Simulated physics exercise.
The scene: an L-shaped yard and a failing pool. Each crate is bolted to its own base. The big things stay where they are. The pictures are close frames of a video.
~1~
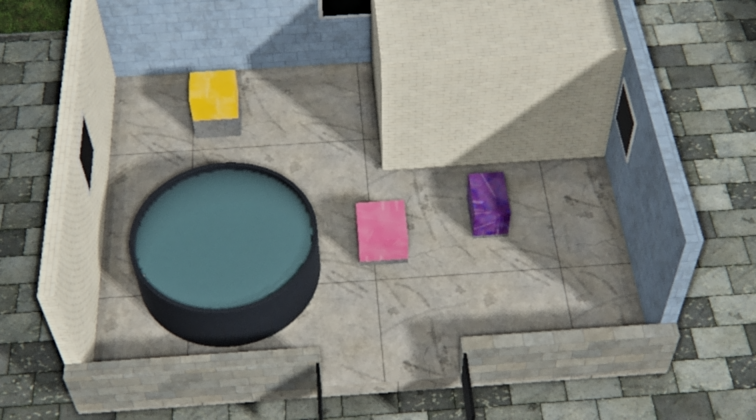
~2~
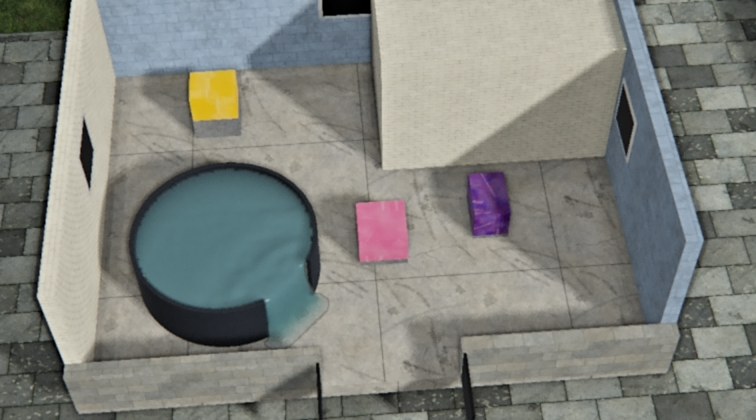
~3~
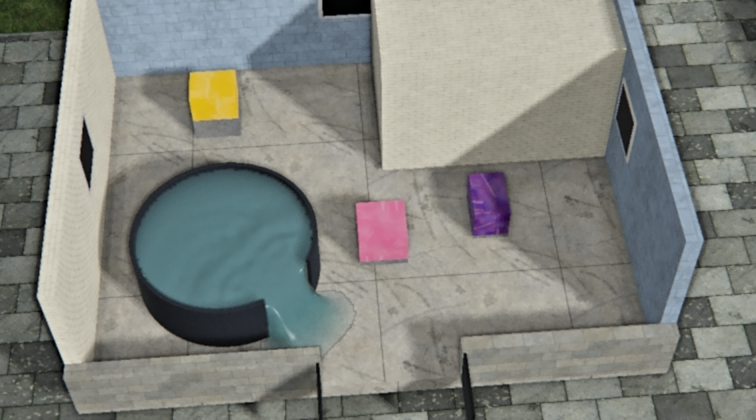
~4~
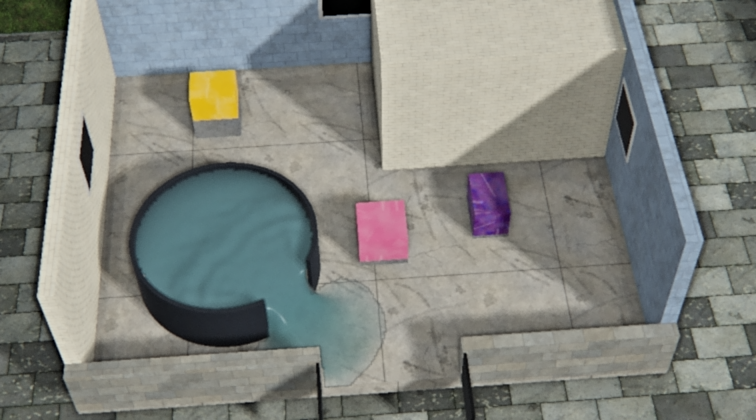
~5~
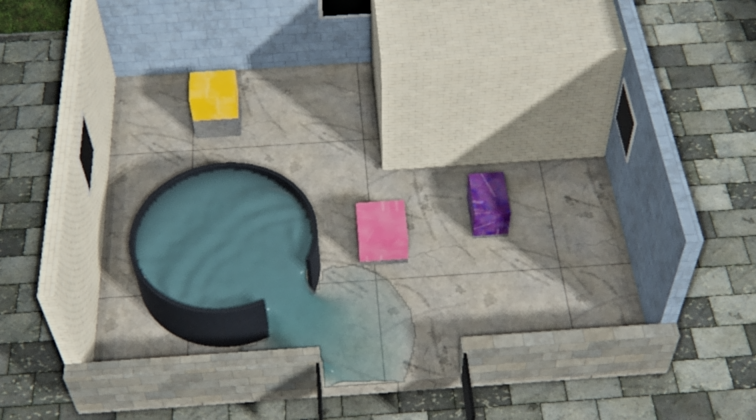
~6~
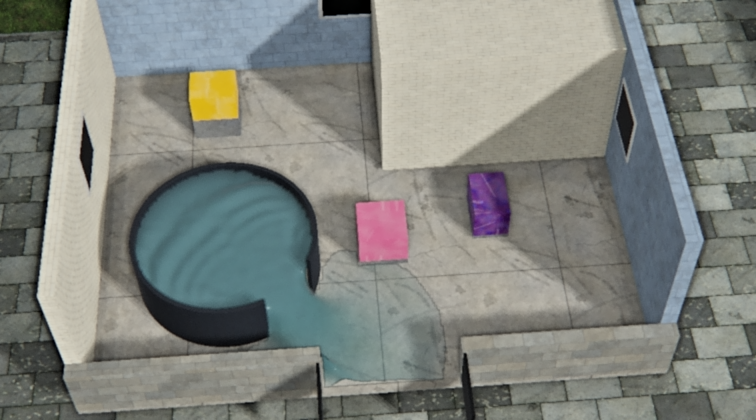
In a walled yard with yellow, pink and purple blocks, a round pool sat still until its lower right side opened, and water poured out and fanned across the paving toward the front gap.
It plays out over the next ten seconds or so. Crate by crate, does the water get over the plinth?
One by one: The pink crate keeps dry; the yellow crate keeps dry; the purple crate is soaked.
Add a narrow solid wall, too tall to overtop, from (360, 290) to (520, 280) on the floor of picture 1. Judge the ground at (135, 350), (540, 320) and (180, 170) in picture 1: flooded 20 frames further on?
In turn: Under water, wet, not flooded.
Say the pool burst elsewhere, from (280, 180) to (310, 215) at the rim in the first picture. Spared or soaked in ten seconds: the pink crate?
One by one: The pink one is topped.
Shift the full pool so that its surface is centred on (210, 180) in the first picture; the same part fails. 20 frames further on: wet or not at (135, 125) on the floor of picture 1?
There: No water.
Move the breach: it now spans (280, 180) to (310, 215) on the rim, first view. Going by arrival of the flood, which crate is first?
That is the pink one.
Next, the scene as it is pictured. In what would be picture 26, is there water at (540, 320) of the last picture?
Answer: Flooded.
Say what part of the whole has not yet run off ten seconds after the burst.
About 58 per cent.
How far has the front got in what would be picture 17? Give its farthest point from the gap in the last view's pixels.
Close to (644, 350).
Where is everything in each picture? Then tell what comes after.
The first frame shows the round pool at (224, 237) is whole and still.
In the second frame, water pours out at (291, 306) and has run to (274, 345).
In the third frame, water pours out at (292, 306) and has run to a hidden place.
In the fourth frame, water pours out at (292, 307) and has run to a hidden place.
In the fifth frame, water pours out at (292, 307) and has run to a hidden place.
In the sixth frame, water pours out at (292, 307) and has run to a hidden place.
A moment on, water covers 25 % of the floor; the pink crate water round its plinth, the yellow crate not reached, the purple crate not reached.
Next, water covers 35 % of the floor; the pink crate water round its plinth, the yellow crate not reached, the purple crate water round its plinth.
Then, water covers 40 % of the floor; the pink crate water round its plinth, the yellow crate not reached, the purple crate water round its plinth.
Later, water covers 70 % of the floor; the pink crate water round its plinth, the yellow crate water round its plinth, the purple crate water round its plinth.
In the end, water covers 90 % of the floor; the pink crate stayed above the water, the yellow crate stayed above the water, the purple crate was topped.
